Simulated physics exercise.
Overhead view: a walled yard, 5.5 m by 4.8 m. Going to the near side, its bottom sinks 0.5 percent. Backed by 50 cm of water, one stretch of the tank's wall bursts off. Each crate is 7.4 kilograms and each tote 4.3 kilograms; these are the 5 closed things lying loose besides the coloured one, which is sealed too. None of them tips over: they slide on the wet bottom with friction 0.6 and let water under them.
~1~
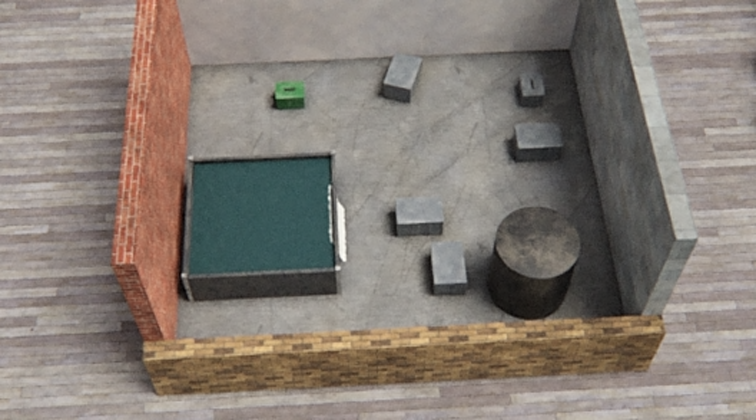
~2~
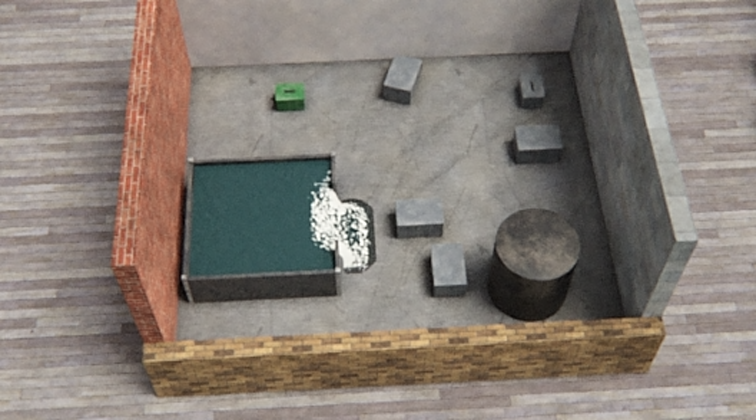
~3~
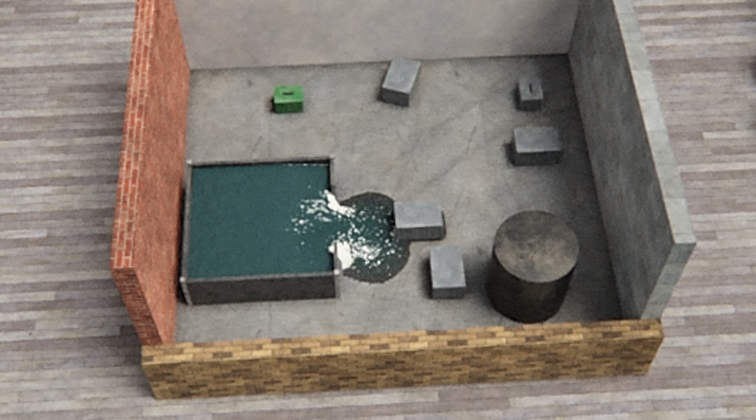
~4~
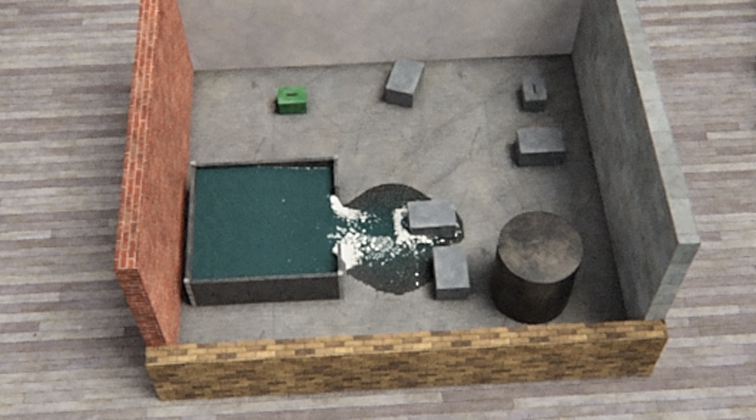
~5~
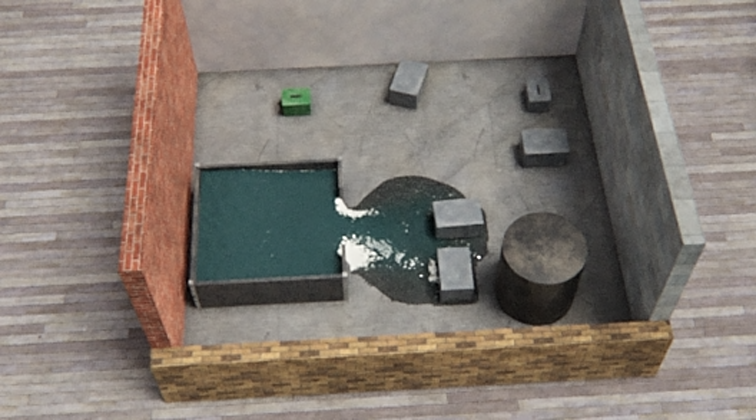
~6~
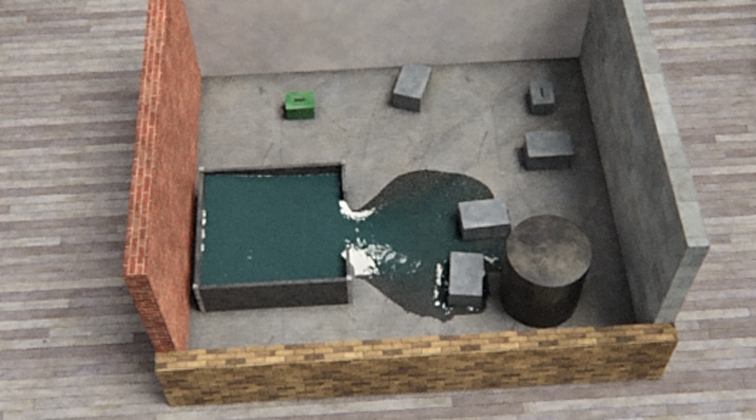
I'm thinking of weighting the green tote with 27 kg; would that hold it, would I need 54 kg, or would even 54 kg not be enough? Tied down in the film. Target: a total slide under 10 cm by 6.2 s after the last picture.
Result: Low ballast.
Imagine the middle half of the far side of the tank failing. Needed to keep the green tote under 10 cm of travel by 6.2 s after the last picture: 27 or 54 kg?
In that case just the heavier mass works.
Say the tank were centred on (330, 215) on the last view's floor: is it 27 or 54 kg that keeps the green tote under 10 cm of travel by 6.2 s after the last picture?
Then the lighter mass suffices.
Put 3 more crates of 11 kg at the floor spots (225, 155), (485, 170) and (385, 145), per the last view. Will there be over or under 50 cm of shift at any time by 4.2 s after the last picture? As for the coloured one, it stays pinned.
In order: Not as far, then farther, then not as far.
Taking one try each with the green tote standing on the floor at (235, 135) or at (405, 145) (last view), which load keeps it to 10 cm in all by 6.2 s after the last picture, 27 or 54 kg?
Order kept: Light pick works, light pick works.
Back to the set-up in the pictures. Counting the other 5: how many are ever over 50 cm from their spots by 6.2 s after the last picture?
The answer here is 5.
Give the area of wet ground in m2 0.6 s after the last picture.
Somewhere about 11.5 m2, give or take.
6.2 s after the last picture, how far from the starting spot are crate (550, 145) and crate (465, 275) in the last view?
Net shift, one by one: 120 cm / 140 cm.
Then, 0.6 s after the last picture the green tote would be 0 cm from its start with 27 kg and 0 cm from its start with 54 kg; 0 cm of water round it then.
Then, 2.3 s after the last picture the green tote would be 0 cm from its start with 27 kg and 0 cm from its start with 54 kg; 0 cm of water round it then.
Then, 4.2 s after the last picture the green tote would be 0 cm from its start with 27 kg and 0 cm from its start with 54 kg; 0 cm of water round it then.
Then, 6.2 s after the last picture the green tote would be 0 cm from its start with 27 kg and 0 cm from its start with 54 kg; 3 cm of water round it then.
